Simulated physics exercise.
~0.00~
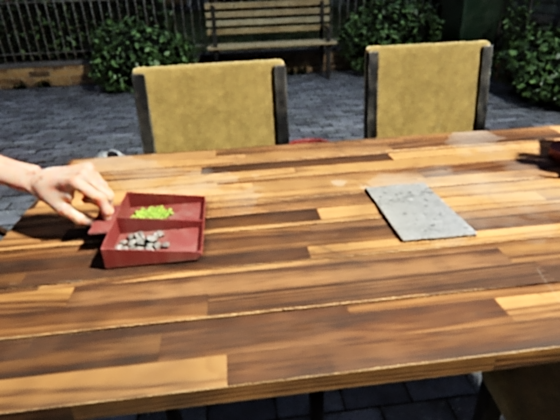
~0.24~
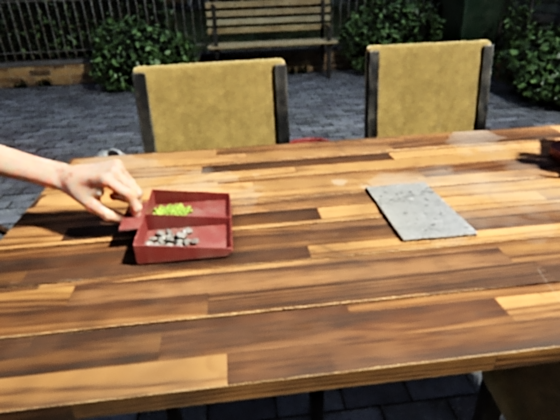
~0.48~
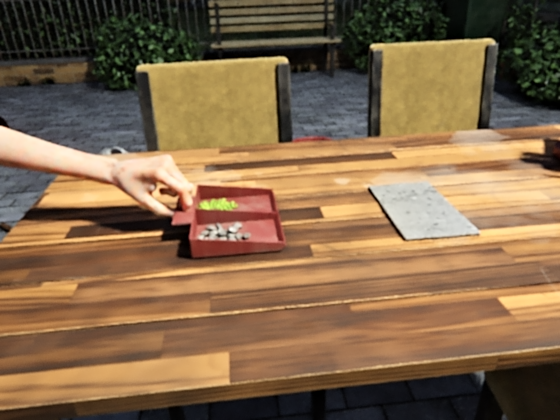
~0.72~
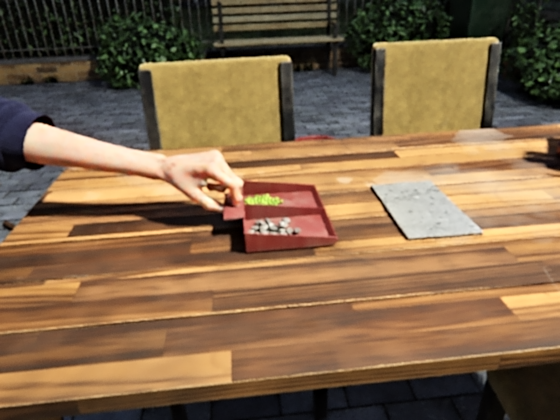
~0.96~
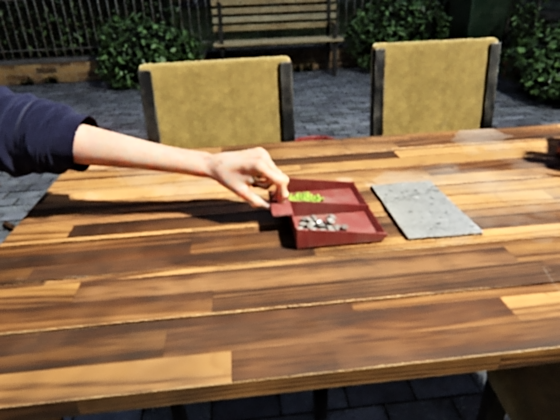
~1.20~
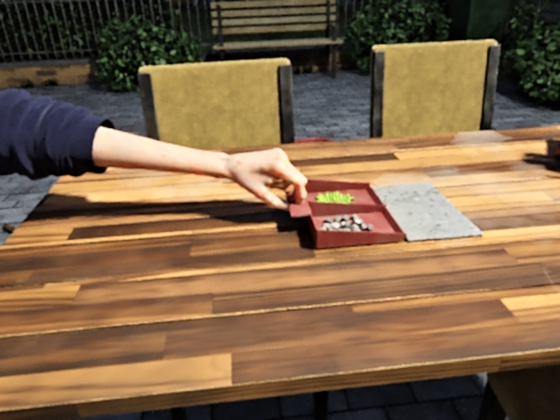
A hand pushed a red two-part tray, holding small grey bits in the nearer part and bright green ones in the farther, rightward across a wooden table until it stopped against a flat grey slab, with everything still inside.
